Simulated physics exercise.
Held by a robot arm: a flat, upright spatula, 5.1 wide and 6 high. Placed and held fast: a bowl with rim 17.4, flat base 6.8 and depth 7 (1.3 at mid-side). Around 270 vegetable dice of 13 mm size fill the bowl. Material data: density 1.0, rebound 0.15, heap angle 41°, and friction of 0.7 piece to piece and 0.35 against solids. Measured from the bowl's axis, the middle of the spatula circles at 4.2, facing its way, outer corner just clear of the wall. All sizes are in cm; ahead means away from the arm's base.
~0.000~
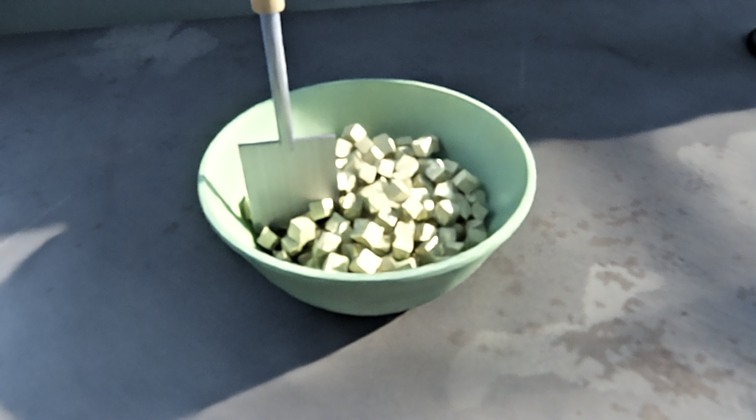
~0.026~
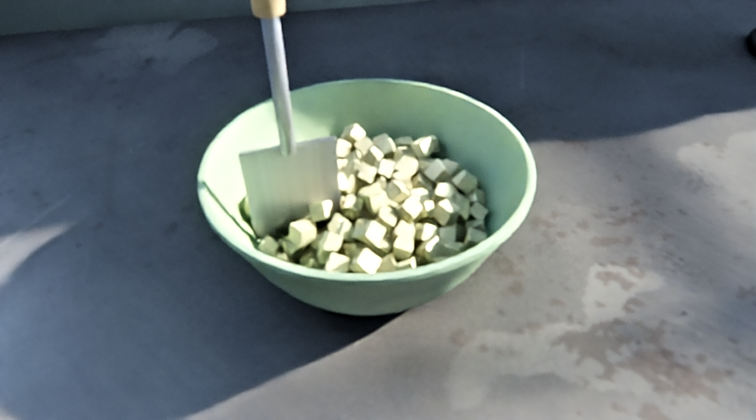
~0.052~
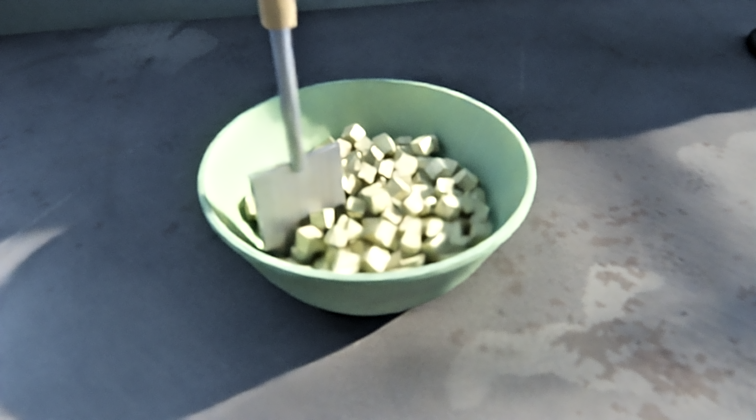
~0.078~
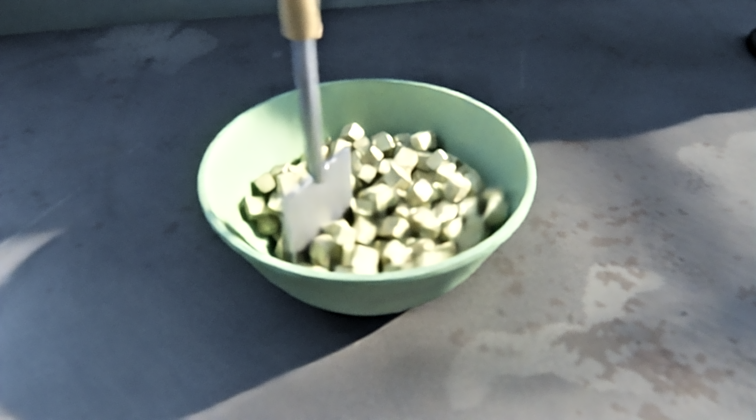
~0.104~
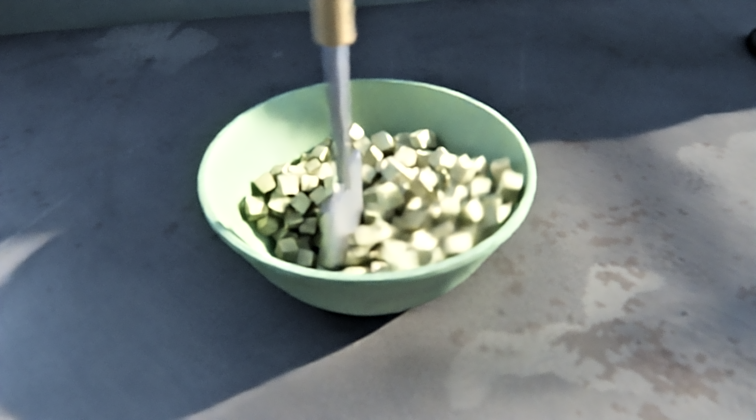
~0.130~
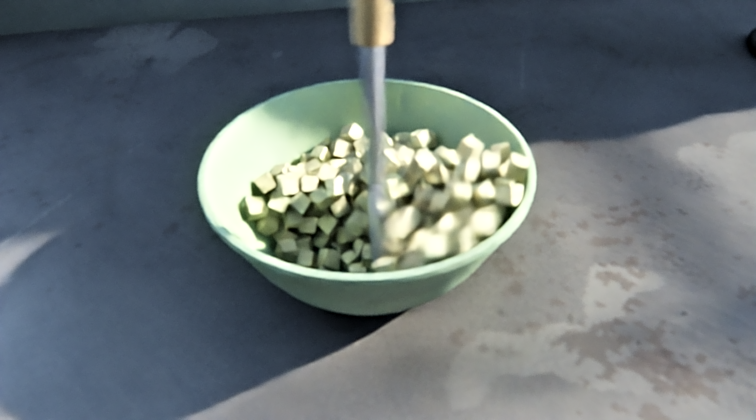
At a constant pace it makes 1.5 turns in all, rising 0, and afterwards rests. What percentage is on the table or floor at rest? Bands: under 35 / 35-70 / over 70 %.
35-70 %.
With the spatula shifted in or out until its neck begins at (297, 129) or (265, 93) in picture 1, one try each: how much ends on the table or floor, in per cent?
First try about 45 per cent, second try about 35 per cent.
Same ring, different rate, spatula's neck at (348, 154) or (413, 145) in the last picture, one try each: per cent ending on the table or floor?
So, roughly 35 percent the first time and 55 percent the second.
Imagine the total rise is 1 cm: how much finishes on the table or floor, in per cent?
My guess is close to 40 per cent.
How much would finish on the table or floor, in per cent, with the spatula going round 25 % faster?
About 50 percent, I'd say.
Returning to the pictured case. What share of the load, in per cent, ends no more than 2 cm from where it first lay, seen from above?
Around 5 in a hundred, roughly.
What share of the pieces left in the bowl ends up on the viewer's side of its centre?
Estimate: Some 25 %.
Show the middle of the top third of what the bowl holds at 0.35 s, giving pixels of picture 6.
About pixel (309, 123).
By 0.35 s, 262° round, highest piece 11 above the table; 222 in the bowl, 21 on the table or floor, 29 in flight or on the tool.
By 0.57 s, 77° round, highest piece 10 above the table; 184 in the bowl, 73 on the table or floor, 15 in flight or on the tool.
By 0.88 s, 180° round, highest piece 7 above the table; 154 in the bowl, 118 on the table or floor.
By 1.58 s, 180° round, highest piece 6 above the table; 154 in the bowl, 118 on the table or floor.
Final count, 154 in the bowl, 118 on the table or floor. That is 43 % on the table or floor.
